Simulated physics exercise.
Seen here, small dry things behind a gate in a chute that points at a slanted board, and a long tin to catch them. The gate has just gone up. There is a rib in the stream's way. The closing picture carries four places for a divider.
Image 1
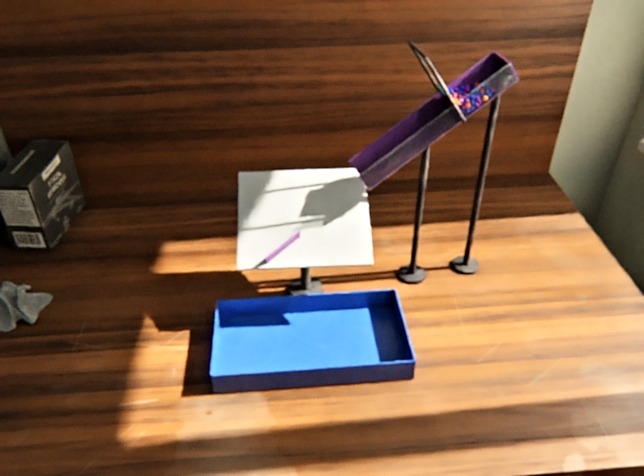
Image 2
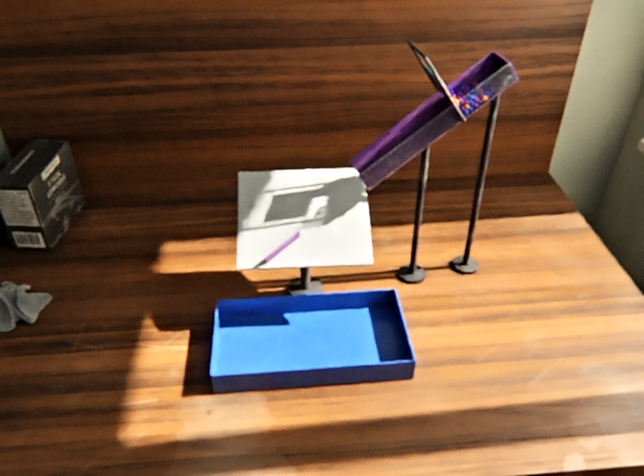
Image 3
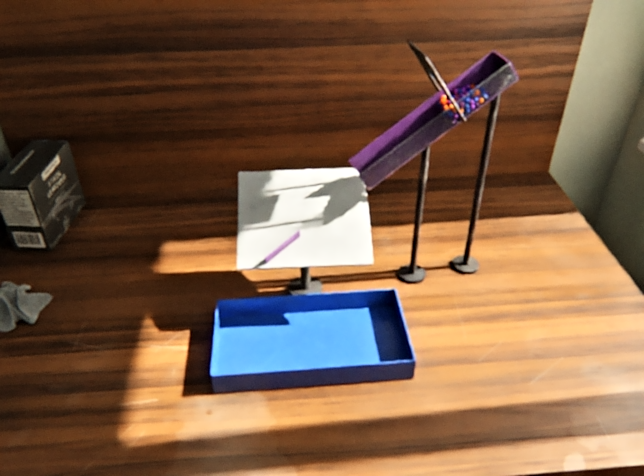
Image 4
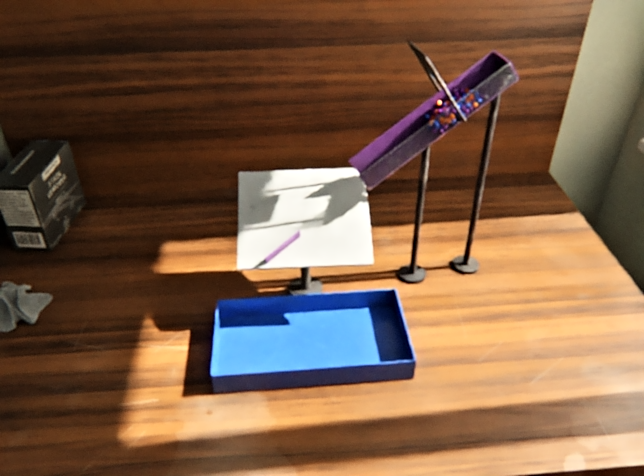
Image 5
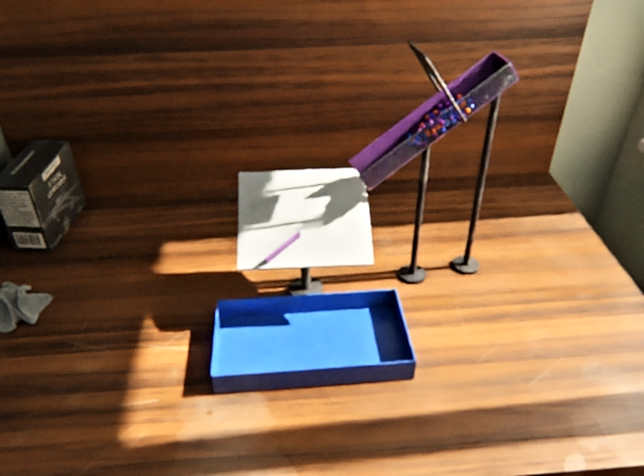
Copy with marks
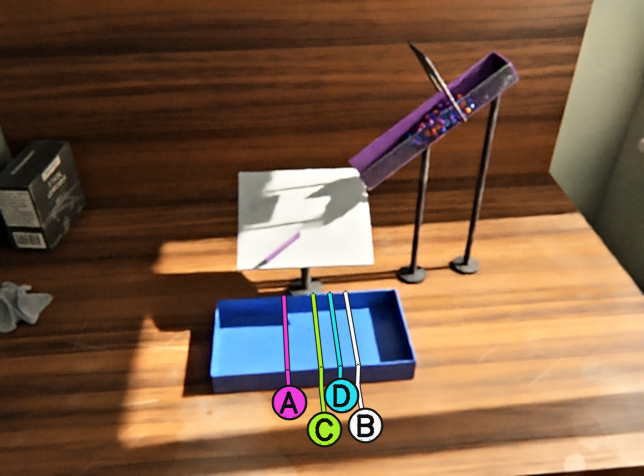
On a wooden surface, colourful beads slide down a purple chute after its gate rises.
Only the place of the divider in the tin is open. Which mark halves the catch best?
A is best.
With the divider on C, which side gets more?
The left side.
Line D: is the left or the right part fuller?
More lands on the left.
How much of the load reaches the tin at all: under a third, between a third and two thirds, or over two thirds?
Between a third and two thirds.
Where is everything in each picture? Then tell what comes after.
In the first picture, load behind the gate near (464, 100), round plastic beads; lip of the chute near (364, 182), sloping gently.
In the second picture, middle of the board near (303, 216), tilted gently; middle of its low edge near (305, 266); of its high edge near (301, 170).
In the third picture, front corners of the tin near (211, 375) and (415, 360), empty; front of the load near (445, 114).
In the fourth picture, middle of the load near (453, 106); its front near (430, 127), close to a quarter of the way to the lip; rib from (300, 231) to (266, 259).
In the fifth picture, middle of the load near (439, 116); its front near (409, 143), close to half of the way to the lip.
On the marked copy, line A crosses the front rim at (287, 370); line B crosses the front rim at (358, 365); line C crosses the front rim at (321, 368); line D crosses the front rim at (340, 366).
With A, of what is caught, close to two thirds on the left of the divider, close to a third on the right.
With B, of what is caught, all but a few on the left of the divider, only a few on the right.
With C, of what is caught, all but a few on the left of the divider, a small share on the right.
With D, of what is caught, all but a few on the left of the divider, a small share on the right.
